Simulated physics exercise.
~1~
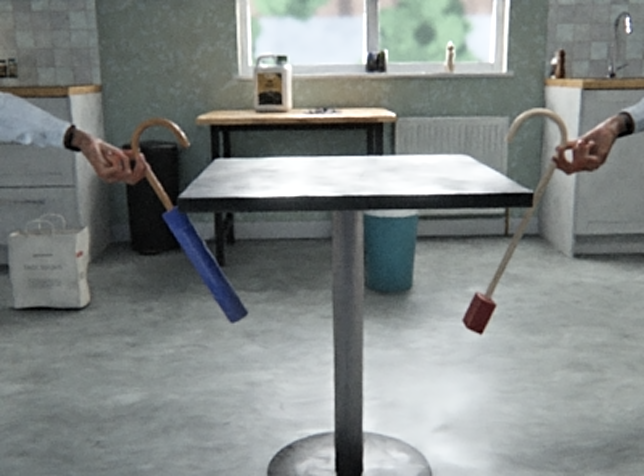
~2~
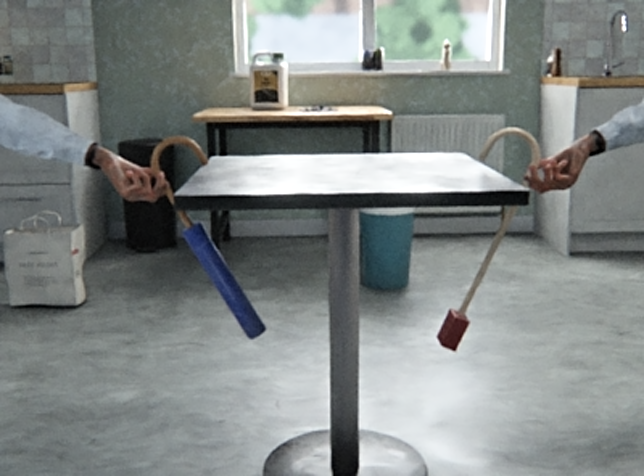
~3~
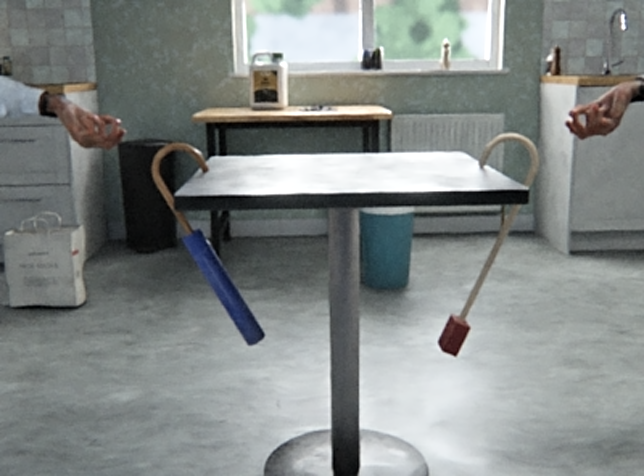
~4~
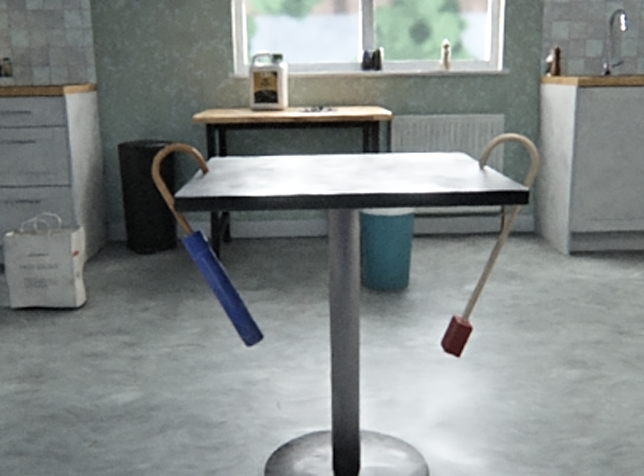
A blue umbrella and a red brush with curved handles are moved slightly inward and down by two hands, one at each side of a table, and hooked over its edges. The hands let go and withdraw from view, and both objects remain hanging from the table.
